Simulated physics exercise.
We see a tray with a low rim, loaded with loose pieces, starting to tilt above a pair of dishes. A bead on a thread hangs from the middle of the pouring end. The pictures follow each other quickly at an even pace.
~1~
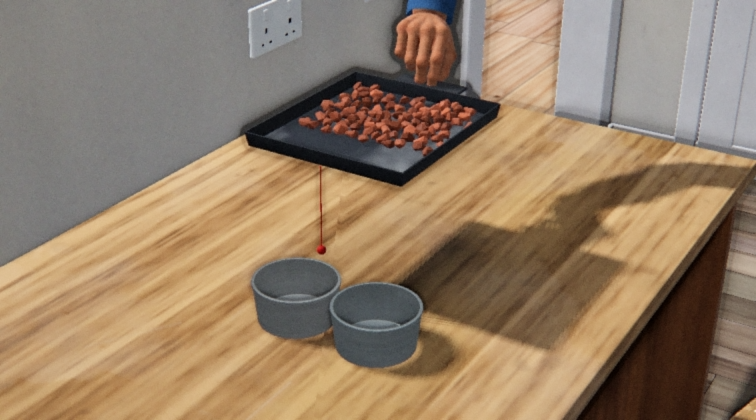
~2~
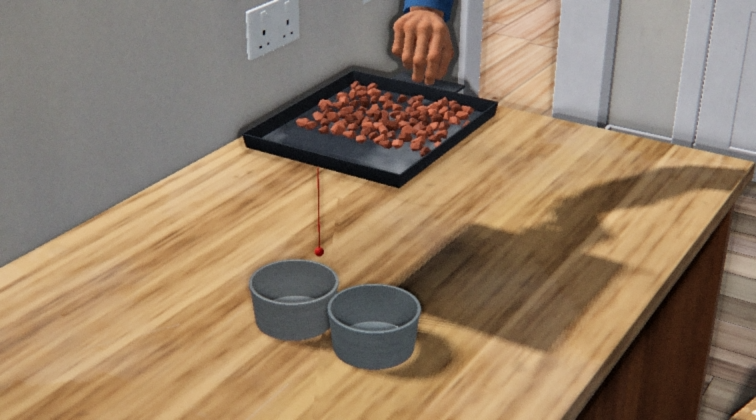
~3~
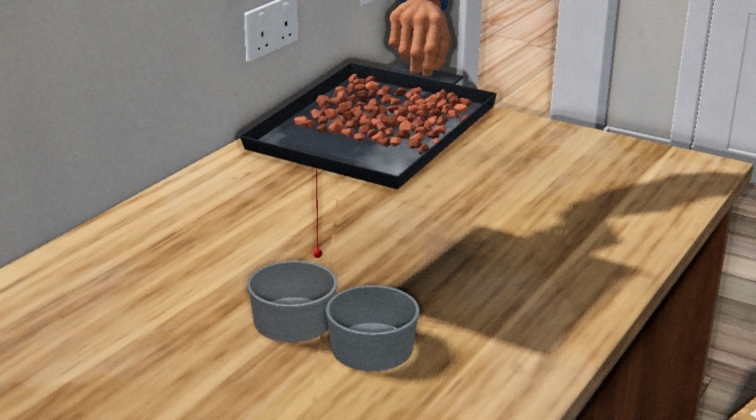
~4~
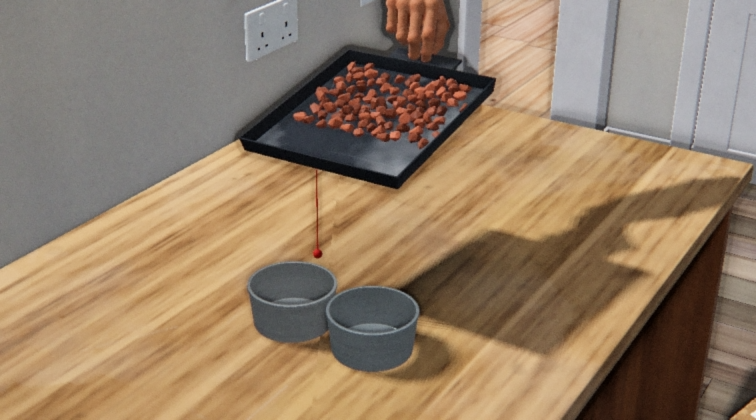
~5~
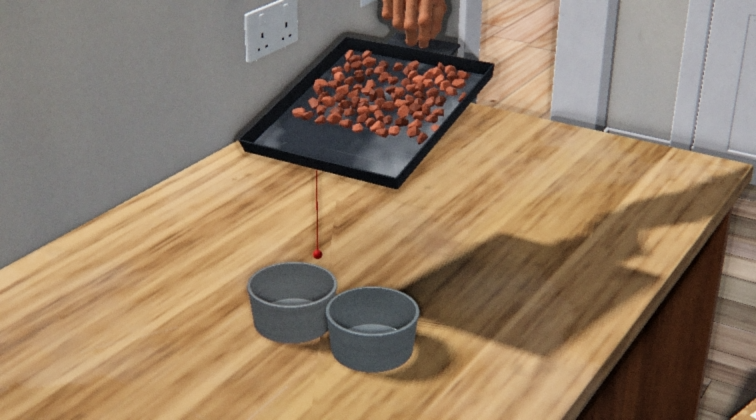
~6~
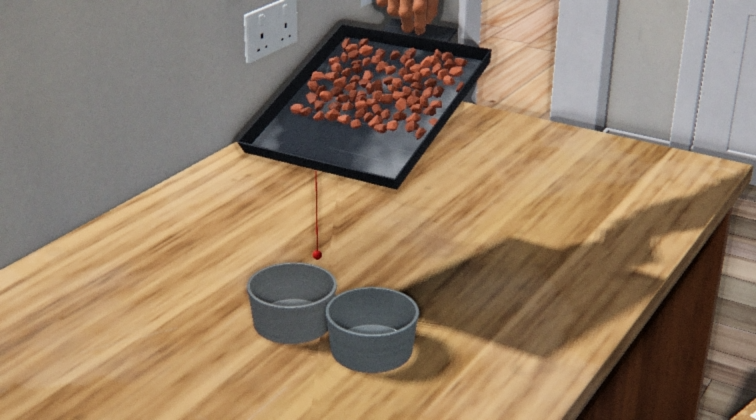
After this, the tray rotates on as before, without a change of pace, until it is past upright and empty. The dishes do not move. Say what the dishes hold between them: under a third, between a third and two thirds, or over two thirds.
In the dishes lies between a third and two thirds of it.
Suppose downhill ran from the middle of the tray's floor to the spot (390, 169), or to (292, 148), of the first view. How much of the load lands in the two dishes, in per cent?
The first gives 40 %, the second 10 %.
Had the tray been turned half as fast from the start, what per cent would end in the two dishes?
Near 60 %.
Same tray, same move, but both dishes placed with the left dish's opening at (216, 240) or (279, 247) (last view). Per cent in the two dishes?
First some 20, then 0 per cent.
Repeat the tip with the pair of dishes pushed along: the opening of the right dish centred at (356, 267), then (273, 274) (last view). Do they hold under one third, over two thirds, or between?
First under a third, then in the middle band.
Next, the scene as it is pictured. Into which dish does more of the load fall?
The winner is the left one.
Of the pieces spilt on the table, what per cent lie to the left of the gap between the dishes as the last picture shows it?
About 90 per cent.
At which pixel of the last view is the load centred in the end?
At about (282, 319).
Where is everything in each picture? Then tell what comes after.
Corners of the pouring end (248, 131) and (402, 172), level; middle of the load (388, 117), bits of crushed brick; left dish (271, 314); right dish (353, 342); bead on its thread (322, 250), in the first frame.
Corners of the pouring end (246, 133) and (399, 173), level; middle of the load (386, 116), in the second frame.
Corners of the pouring end (243, 136) and (397, 175), tipped barely, level across its low end; middle of the load (384, 111), in the third frame.
Corners of the pouring end (243, 137) and (396, 175), tipped a little, level across its low end; middle of the load (383, 103), in the fourth frame.
Corners of the pouring end (242, 139) and (395, 176), tipped clearly, level across its low end; middle of the load (381, 94), in the fifth frame.
Corners of the pouring end (241, 141) and (394, 177), tipped clearly, level across its low end; middle of the load (379, 86); left dish (267, 319); right dish (348, 347), in the sixth frame.
Just after the last frame, tray tipped steeply; almost all on the tray; just a few in the air.
A moment on, tray tipped past a quarter turn; roughly a third on the tray; about a tenth in the right dish; roughly a quarter in the left dish; roughly a quarter outside both; about a tenth in the air.
Further on, tray tipped past a quarter turn; about a tenth in the right dish; roughly a third in the left dish; roughly half outside both.
When it is over, tray tipped past a quarter turn; about a tenth in the right dish; roughly a third in the left dish; roughly half outside both.
